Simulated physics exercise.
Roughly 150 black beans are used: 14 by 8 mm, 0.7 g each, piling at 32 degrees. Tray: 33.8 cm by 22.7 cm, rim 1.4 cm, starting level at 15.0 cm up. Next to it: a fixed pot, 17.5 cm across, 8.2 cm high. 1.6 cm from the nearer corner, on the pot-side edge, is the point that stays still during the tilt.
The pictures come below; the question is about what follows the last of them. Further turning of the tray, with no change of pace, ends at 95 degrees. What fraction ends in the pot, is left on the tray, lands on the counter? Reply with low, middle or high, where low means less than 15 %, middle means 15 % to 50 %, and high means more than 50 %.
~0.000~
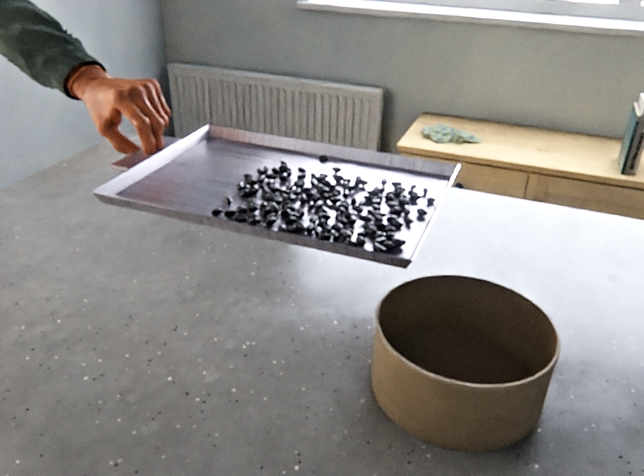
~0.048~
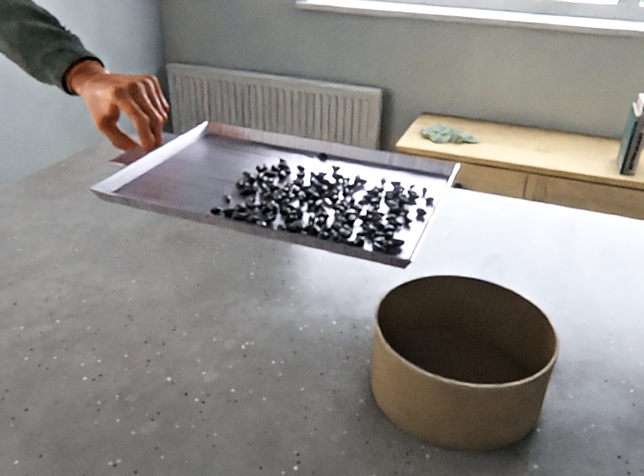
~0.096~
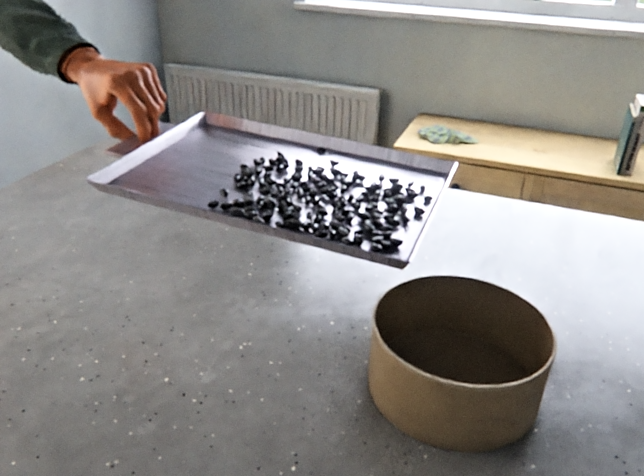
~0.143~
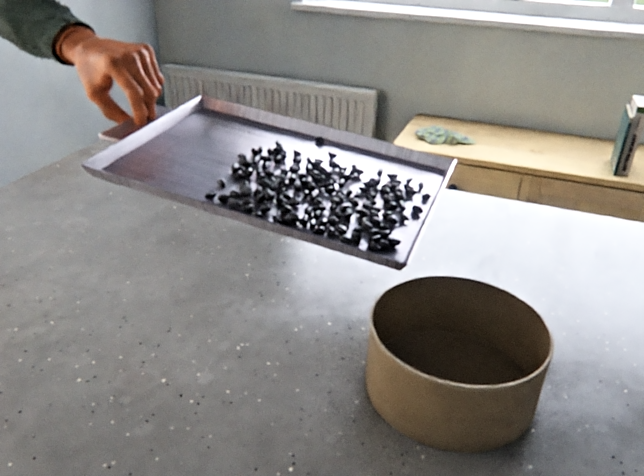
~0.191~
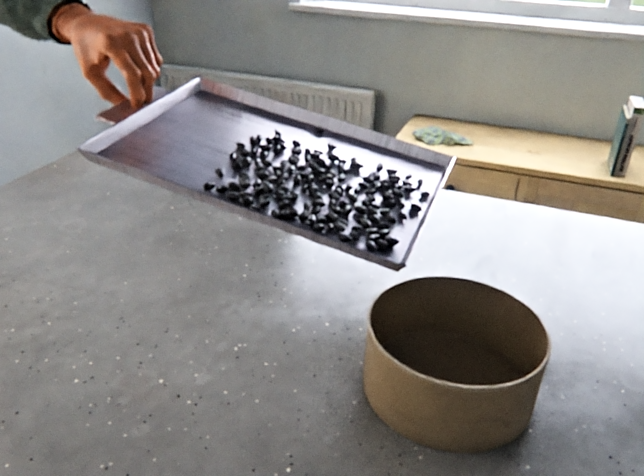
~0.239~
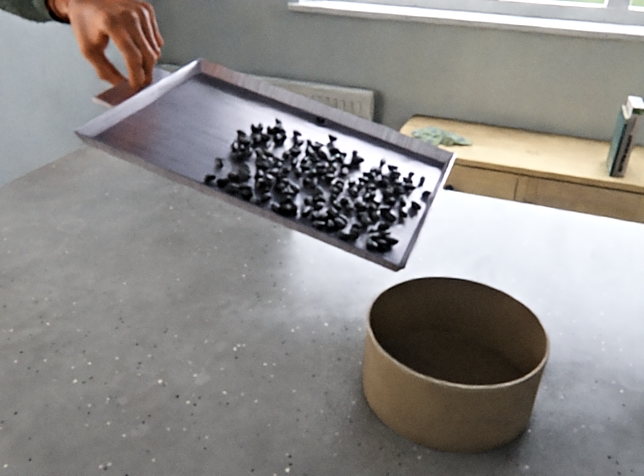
My answer: Pot - high; left on the tray - low; counter - low.
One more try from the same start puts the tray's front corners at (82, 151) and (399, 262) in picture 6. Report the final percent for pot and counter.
Split: Pot = 65, counter = 35.
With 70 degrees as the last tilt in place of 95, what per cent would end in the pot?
In that case some 100 per cent.
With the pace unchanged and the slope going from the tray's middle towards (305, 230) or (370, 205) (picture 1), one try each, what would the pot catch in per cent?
Some 55 and 55 per cent.
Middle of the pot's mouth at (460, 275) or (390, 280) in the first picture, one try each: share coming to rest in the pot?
First try around 20 %, second around 15 %.
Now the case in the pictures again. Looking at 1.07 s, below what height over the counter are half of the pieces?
Some 2 cm above the counter.
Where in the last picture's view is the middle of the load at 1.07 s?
Estimated centre of load: Around (436, 391).
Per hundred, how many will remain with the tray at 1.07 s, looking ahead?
It works out to near 15 per cent of the load.
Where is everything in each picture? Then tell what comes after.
Tray tilt 0 degrees, front corners at (101, 190) and (407, 255); middle of the pieces at (327, 197); pot at (466, 323), in the first frame.
Tray tilt 1 degrees, front corners at (99, 187) and (406, 256); middle of the pieces at (326, 195), in the second frame.
Tray tilt 3 degrees, front corners at (95, 178) and (405, 256); middle of the pieces at (324, 192), in the third frame.
Tray tilt 6 degrees, front corners at (90, 163) and (403, 258), lowest corner right front; middle of the pieces at (323, 186), in the fourth frame.
Tray tilt 10 degrees, front corners at (86, 147) and (401, 259), lowest corner right front; middle of the pieces at (322, 179), in the fifth frame.
Tray tilt 14 degrees, front corners at (84, 131) and (400, 260), lowest corner right front; middle of the pieces at (313, 174); pot at (456, 324). Its pace works out near 75 degrees a second, in the sixth frame.
After 0.74 s, tilt 53 degrees; the tray holds 90 %, the pot 0 %.
Then, at 1.07 s, tilt 78 degrees; the tray holds 15 %, the pot 75 %.
After 1.50 s, tilt 95 degrees; the tray holds 0 %, the pot 100 %.
At rest (2.0 s), pot 100 %, tray 0 %, counter 0 %.
